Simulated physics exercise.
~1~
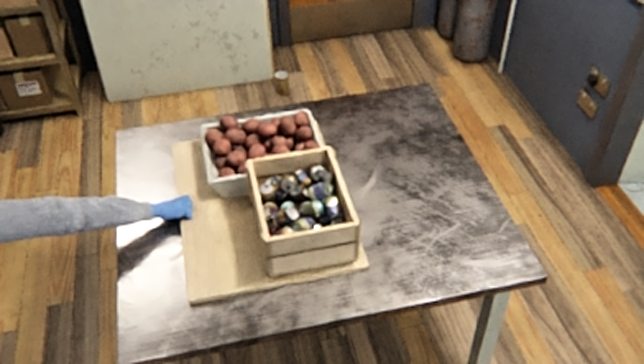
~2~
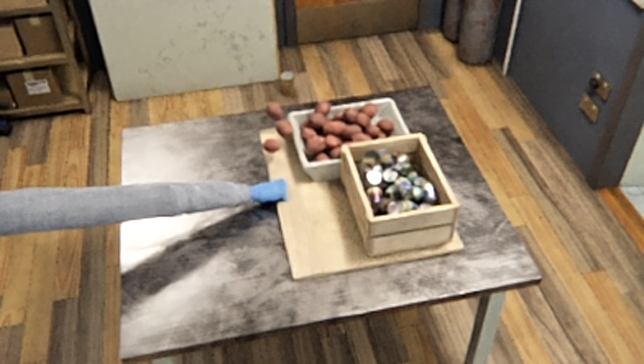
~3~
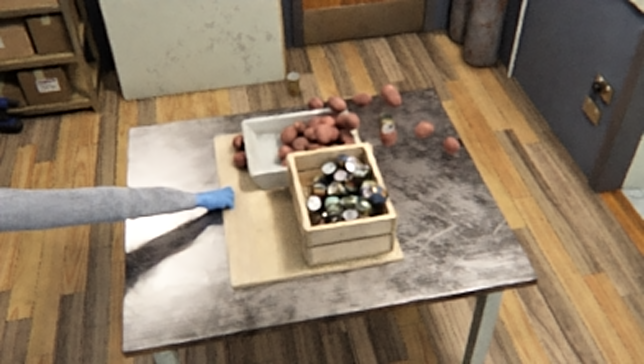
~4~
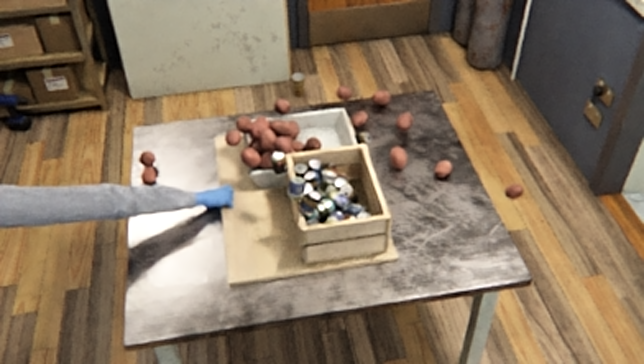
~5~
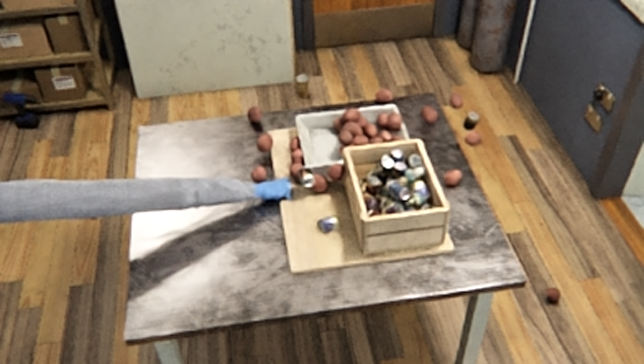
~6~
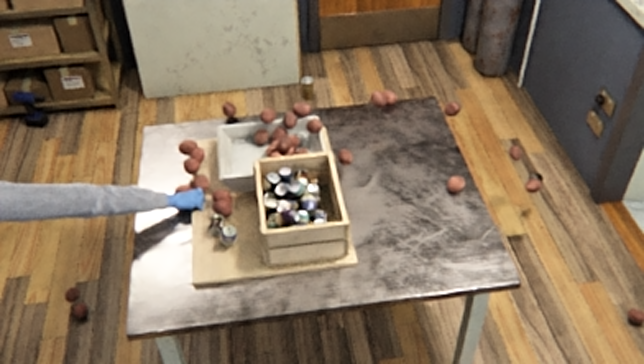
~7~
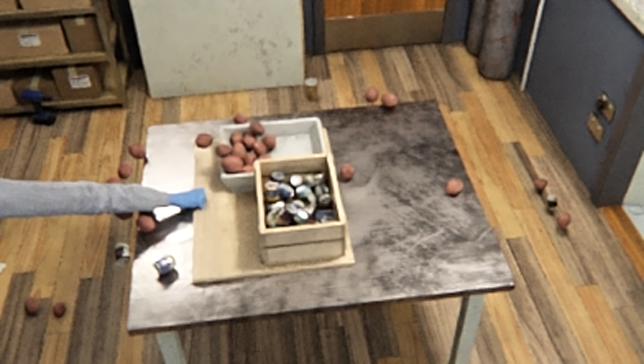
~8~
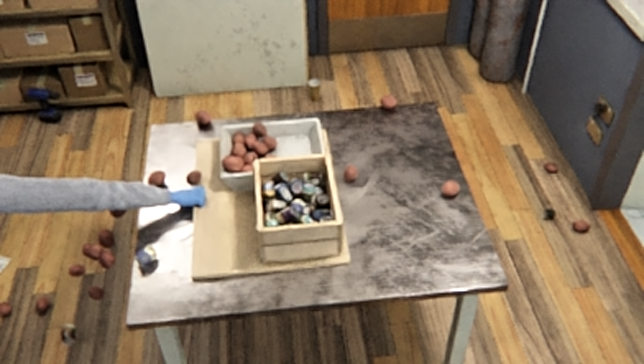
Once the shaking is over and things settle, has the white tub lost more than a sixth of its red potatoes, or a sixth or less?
It has lost more than a sixth of them. Well over half of the red potatoes end up out of the white tub, many of them on the floor on both sides of the table.
